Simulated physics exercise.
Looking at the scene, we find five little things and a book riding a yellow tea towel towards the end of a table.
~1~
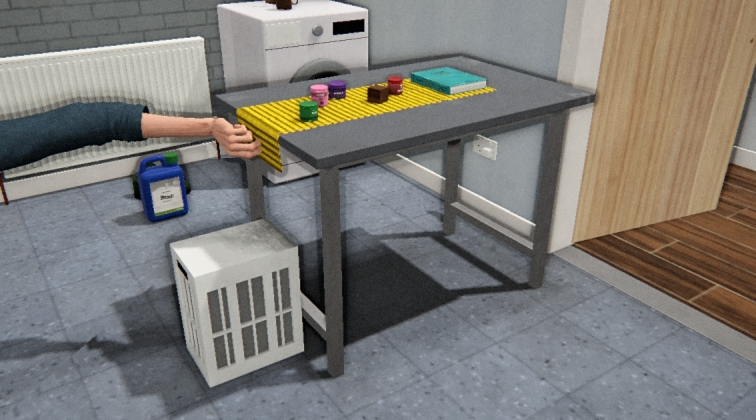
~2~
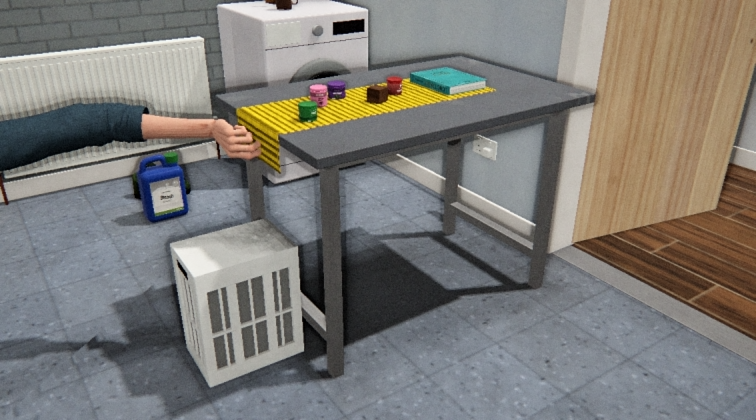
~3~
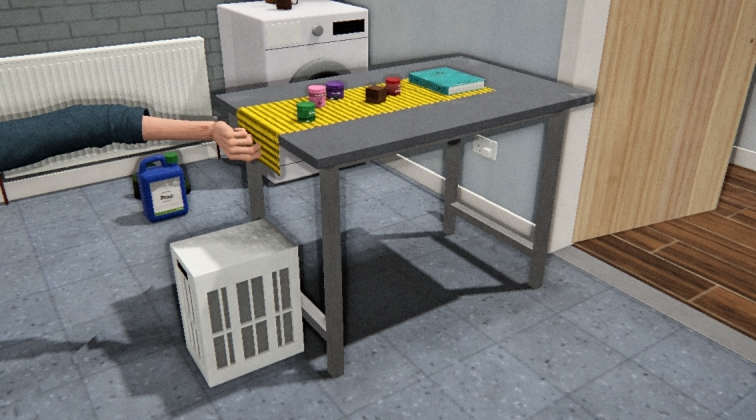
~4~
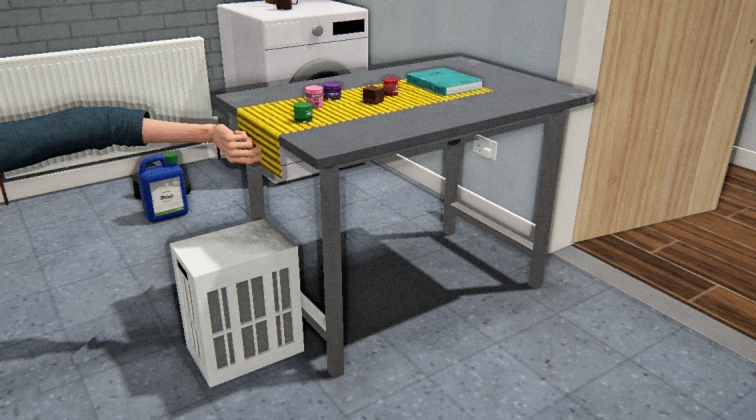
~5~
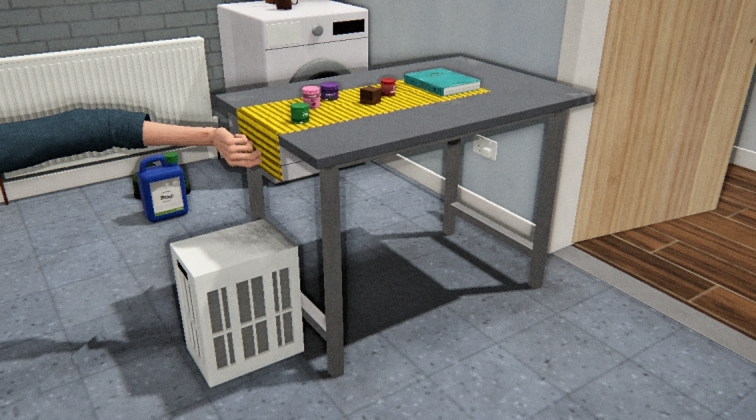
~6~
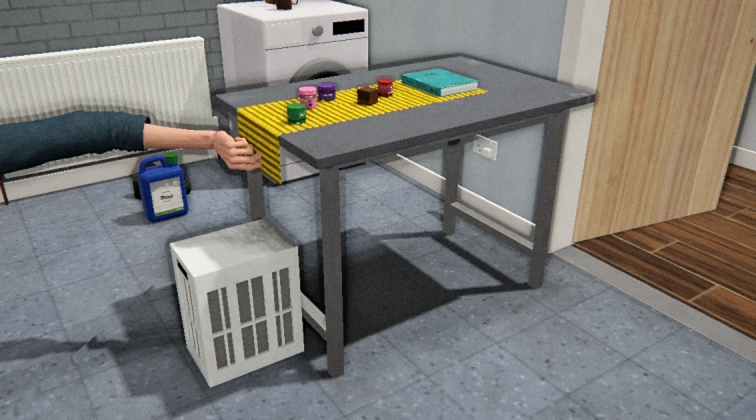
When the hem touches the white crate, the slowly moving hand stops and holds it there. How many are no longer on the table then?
Okay, the things that come down total two by my count.
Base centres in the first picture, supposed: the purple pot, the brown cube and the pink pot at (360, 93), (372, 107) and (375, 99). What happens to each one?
Well, the purple pot is safe, the brown cube is safe, and the pink pot is safe.
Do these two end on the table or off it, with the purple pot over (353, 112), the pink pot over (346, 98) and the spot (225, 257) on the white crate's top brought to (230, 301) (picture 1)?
The purple pot is lost, the pink pot is lost.
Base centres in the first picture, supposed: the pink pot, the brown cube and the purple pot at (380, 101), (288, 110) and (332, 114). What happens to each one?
The pink pot? It stays where it is. The brown cube tips off, and the purple pot tips off.
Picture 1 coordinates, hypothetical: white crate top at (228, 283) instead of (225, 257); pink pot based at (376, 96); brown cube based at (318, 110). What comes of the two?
In the end the pink pot is still on top and the brown cube is no longer on top.
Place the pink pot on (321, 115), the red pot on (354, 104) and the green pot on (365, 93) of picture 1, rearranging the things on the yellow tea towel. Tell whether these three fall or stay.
My call: The pink pot takes a tumble; the red pot hangs on; the green pot hangs on.
Soon after, hem near (262, 205); green pot gone.
Then, hem on the crate; green pot and pink pot gone.
At rest, hem on the crate; green pot and pink pot gone. It carries off two.
